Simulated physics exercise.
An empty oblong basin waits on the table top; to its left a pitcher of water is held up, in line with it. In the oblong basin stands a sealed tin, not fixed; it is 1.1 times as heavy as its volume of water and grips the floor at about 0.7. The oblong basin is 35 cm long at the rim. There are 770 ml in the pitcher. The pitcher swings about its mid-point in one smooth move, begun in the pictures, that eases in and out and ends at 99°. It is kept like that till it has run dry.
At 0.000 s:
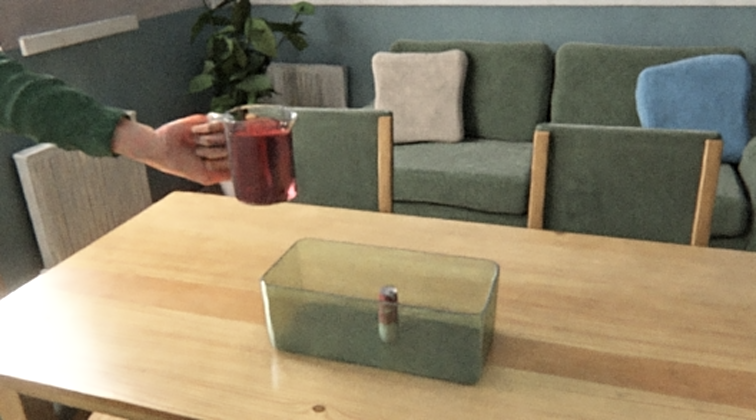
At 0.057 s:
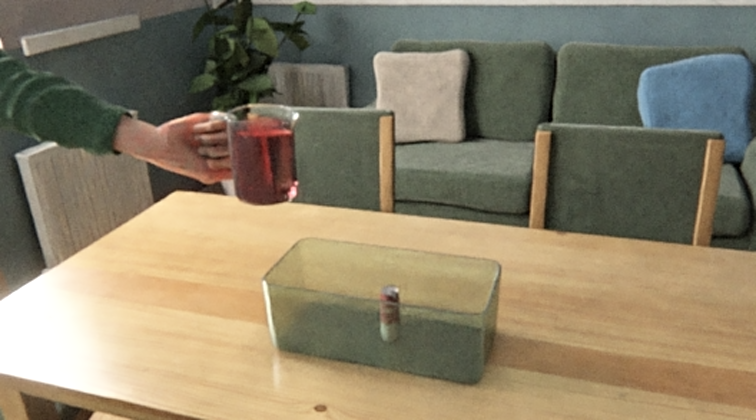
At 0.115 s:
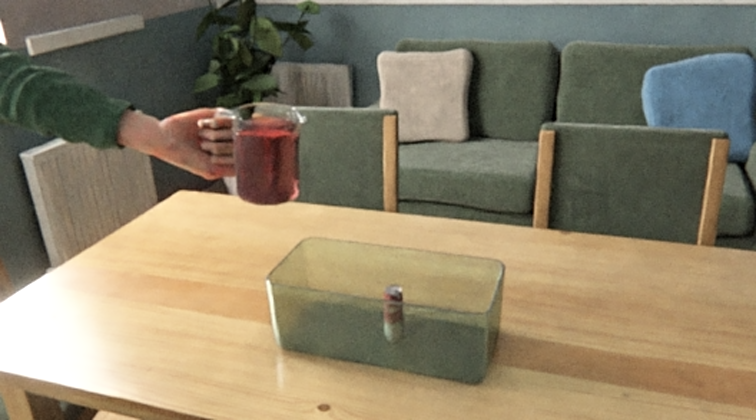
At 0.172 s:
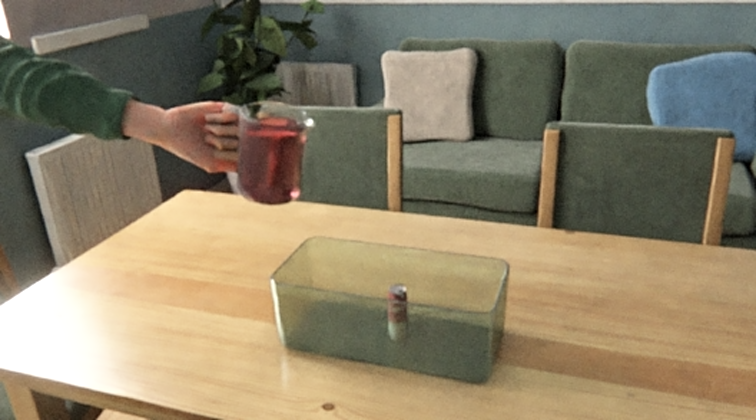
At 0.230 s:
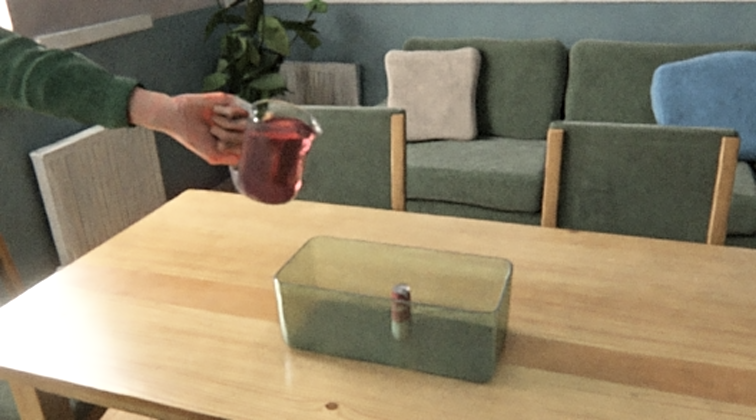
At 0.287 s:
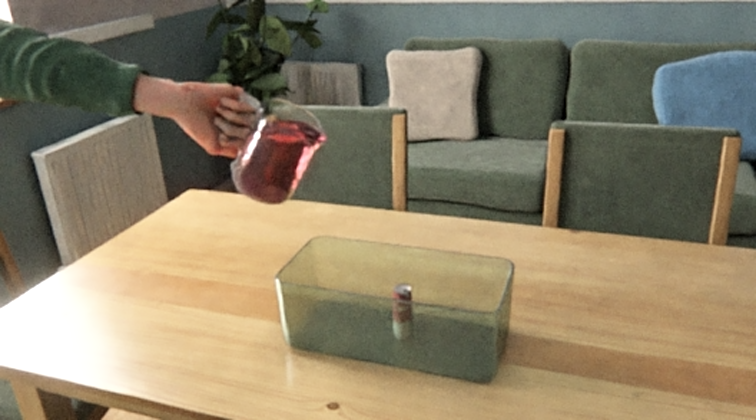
Above a wooden table, a hand steadily tilts a pitcher of red liquid rightward.
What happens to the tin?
It topples.
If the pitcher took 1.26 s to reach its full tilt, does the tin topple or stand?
The tin remains upright.
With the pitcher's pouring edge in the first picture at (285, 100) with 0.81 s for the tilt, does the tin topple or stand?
Then it keeps standing.
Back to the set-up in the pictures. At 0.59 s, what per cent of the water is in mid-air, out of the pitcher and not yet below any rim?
Near 22 in a hundred.
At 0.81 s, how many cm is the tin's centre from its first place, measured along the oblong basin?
About 3 cm.
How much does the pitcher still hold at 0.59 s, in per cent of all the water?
Near 72 in a hundred.
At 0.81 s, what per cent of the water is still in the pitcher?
Near 30 in a hundred.
Then, 0.59 s in, the tilt is 84° and 72 per cent is still to pour; the tin stands where it began.
Then, 0.81 s in, the tilt is 99° and 29 per cent is still to pour; the tin leans 10°.
Then, 1.04 s in, the tilt is 99° and 9 per cent is still to pour; the tin lies on its side.
Then, 1.29 s in, the tilt is 99° and 2 per cent is still to pour; the tin lies on its side.
Finally, the tin lies on its side.
